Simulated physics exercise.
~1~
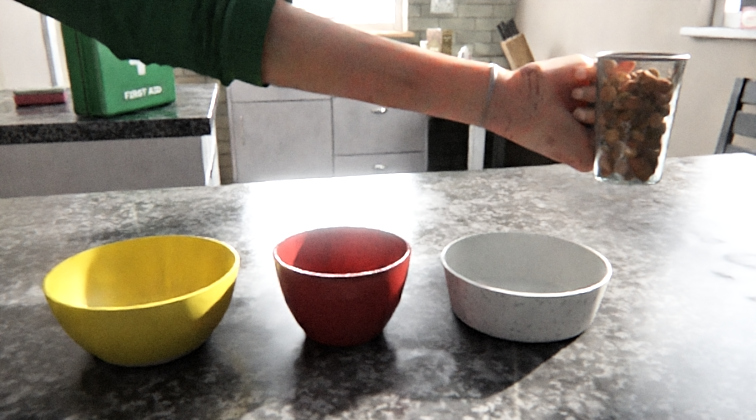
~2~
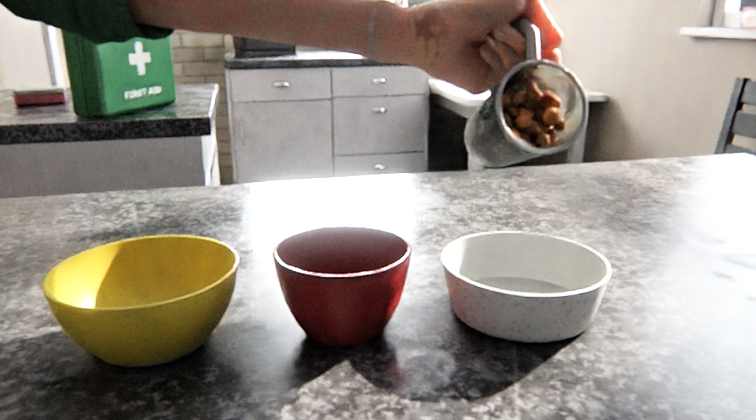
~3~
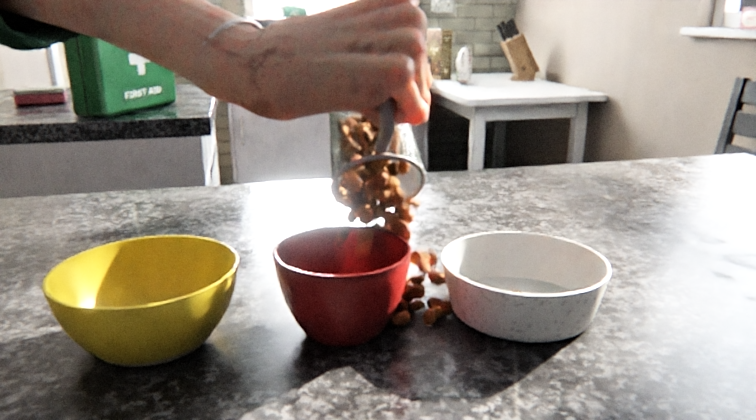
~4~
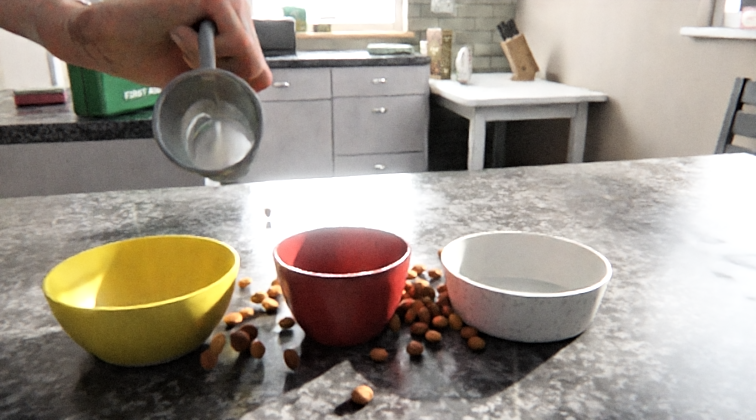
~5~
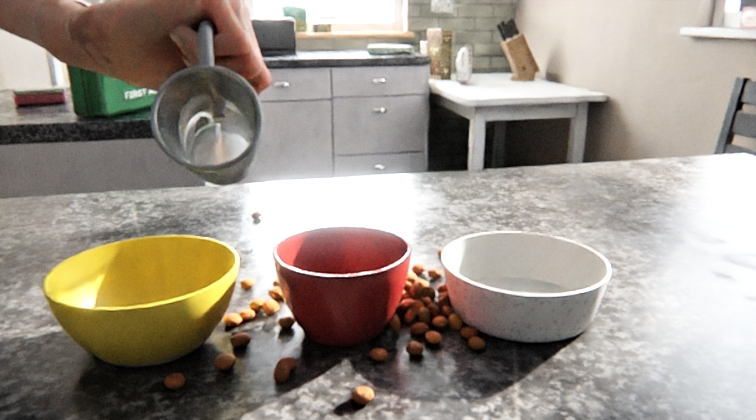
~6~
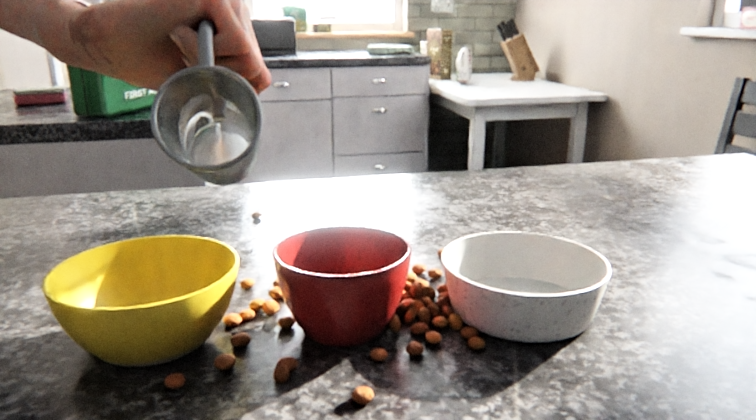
A hand moving a glass cup leftward and tipping brown nut-like pieces over a red bowl, leaving many scattered on the counter.
